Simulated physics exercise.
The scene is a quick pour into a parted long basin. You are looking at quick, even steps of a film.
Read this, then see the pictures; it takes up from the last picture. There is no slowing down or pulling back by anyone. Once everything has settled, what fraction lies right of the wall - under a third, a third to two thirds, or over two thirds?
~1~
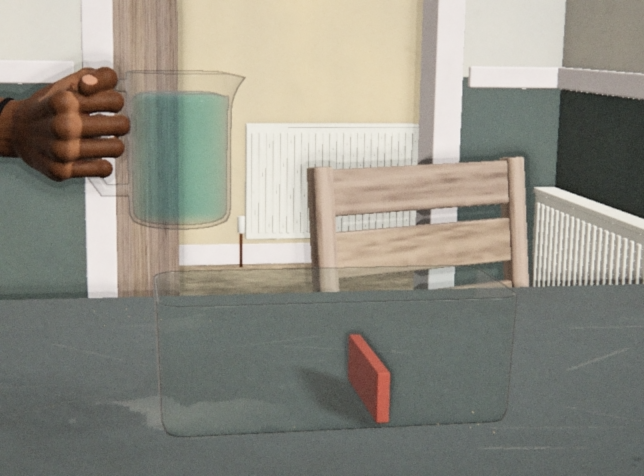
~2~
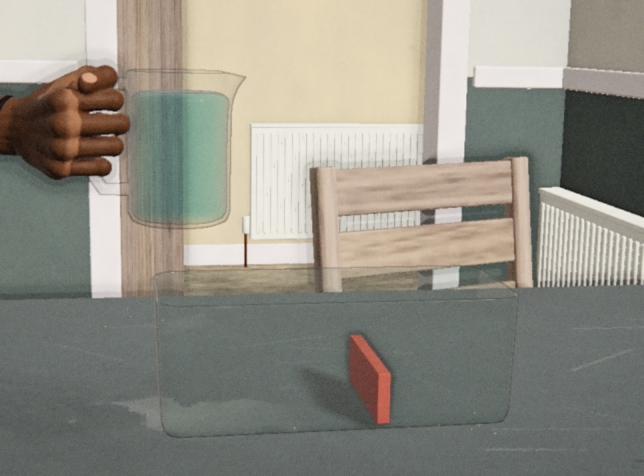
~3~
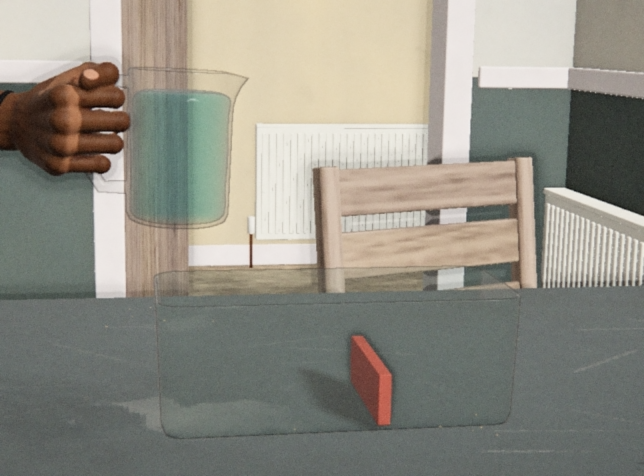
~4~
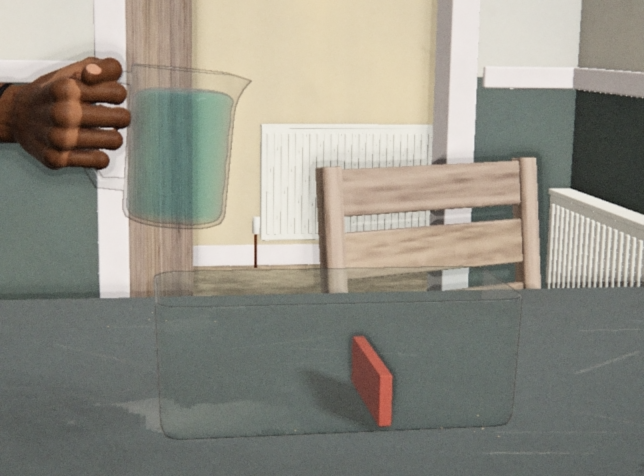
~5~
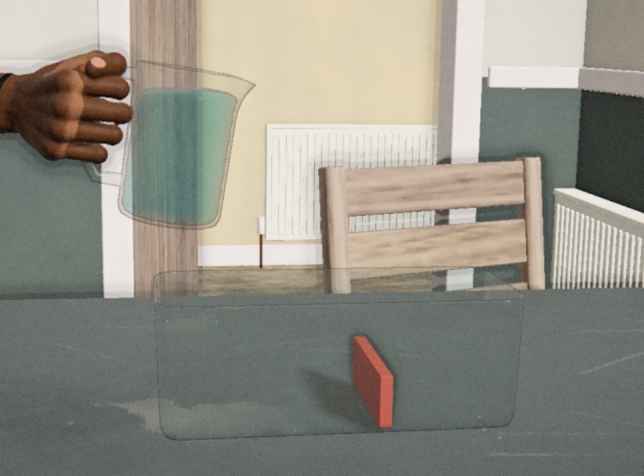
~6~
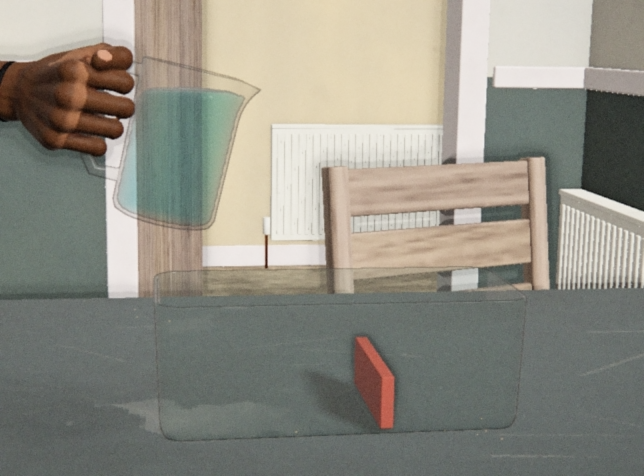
The share right of the wall is left smaller than one third.
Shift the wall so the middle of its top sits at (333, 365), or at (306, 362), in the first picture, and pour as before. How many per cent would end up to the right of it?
Case 1: 45 %; case 2: 75 %.
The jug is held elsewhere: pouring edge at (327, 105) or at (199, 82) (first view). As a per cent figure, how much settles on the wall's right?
Start one gives some 80 %, start two some 5 %.
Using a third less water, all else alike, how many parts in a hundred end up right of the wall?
Estimate: Around 5 per cent.
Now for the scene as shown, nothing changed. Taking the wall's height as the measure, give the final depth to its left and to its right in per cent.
I get 50 % for the left and 0 % for the right.
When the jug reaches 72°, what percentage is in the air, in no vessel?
Roughly 15 per cent.
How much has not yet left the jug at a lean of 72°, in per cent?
Around 80 percent remains.
A moment on, the jug is tipped part way and 82 per cent is still to pour, 5 is left of the wall and 0 right of it.
Next, the jug is tipped right over and 21 per cent is still to pour, 61 is left of the wall and 0 right of it.
Then the jug is tipped right over and 0 per cent is still to pour, 94 is left of the wall and 3 right of it.
Later the jug is tipped right over and 0 per cent is still to pour, 94 is left of the wall and 3 right of it.
In the end 94 per cent lies left of the wall, 3 right of it and 3 outside.
